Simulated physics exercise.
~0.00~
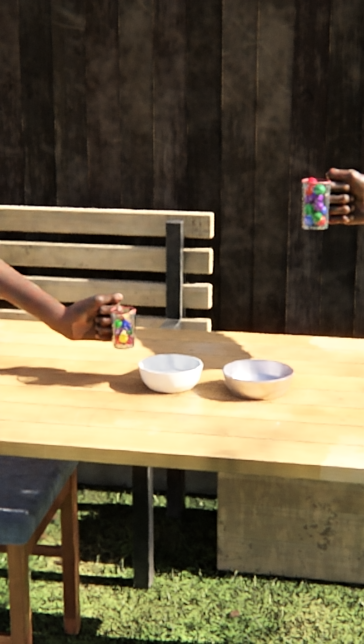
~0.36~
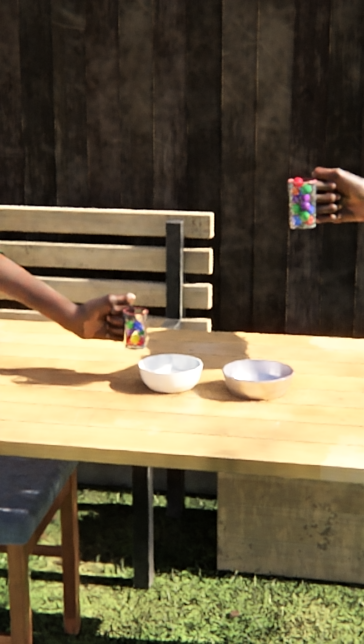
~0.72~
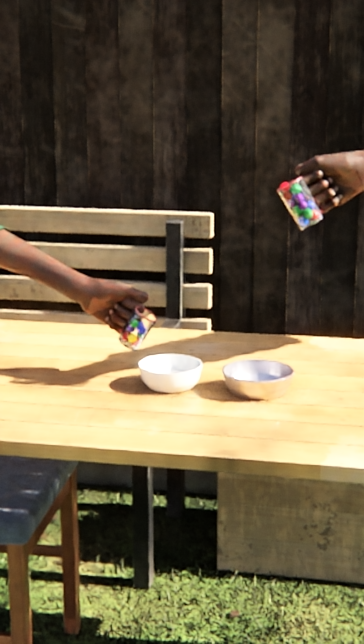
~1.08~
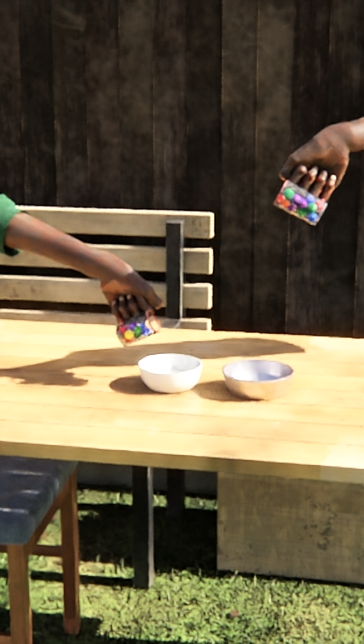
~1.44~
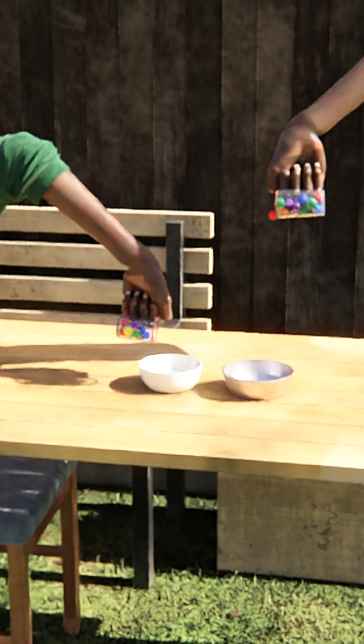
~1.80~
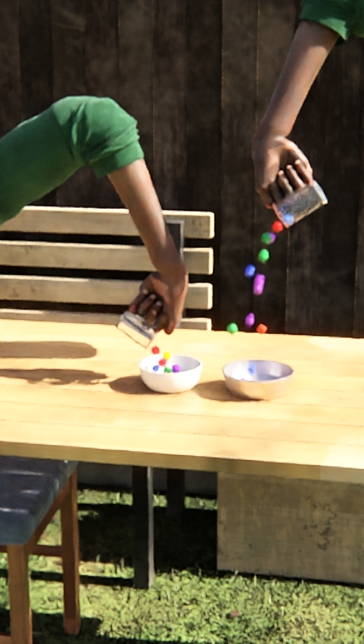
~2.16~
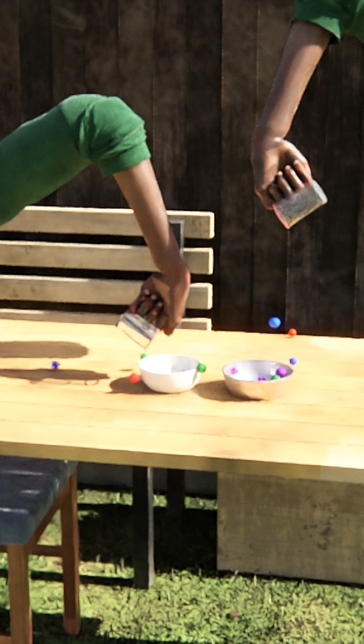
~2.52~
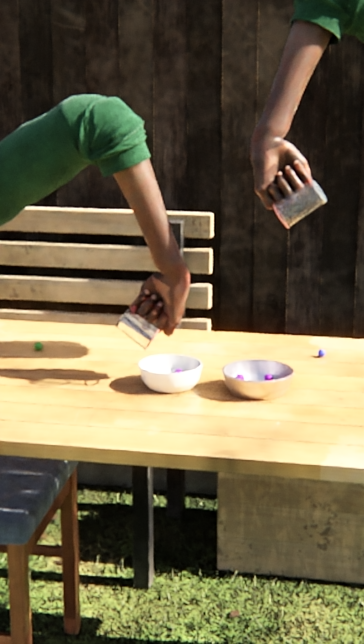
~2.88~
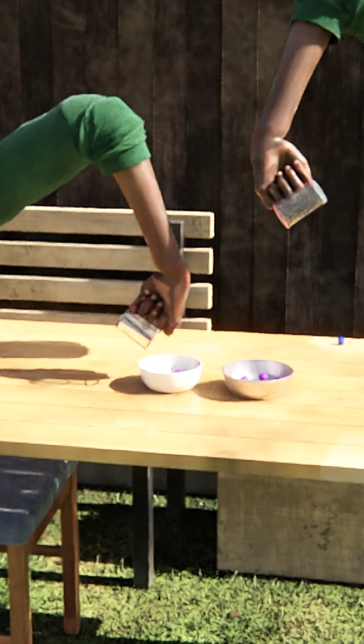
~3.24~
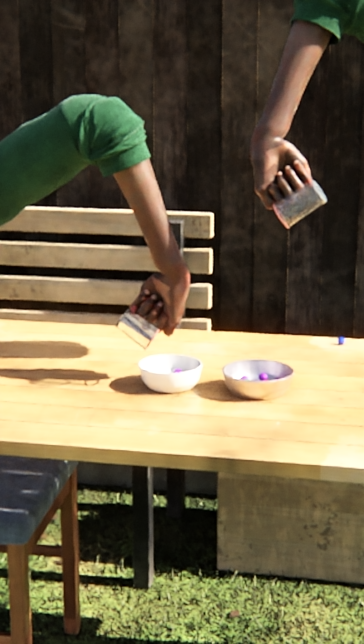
On an outdoor wooden table, two hands tip clear cups of colourful pieces over two bowls, the right cup held much higher. The pieces tumble out and some bounce across the table, and finally both emptied cups stay overturned above bowls holding purple pieces.
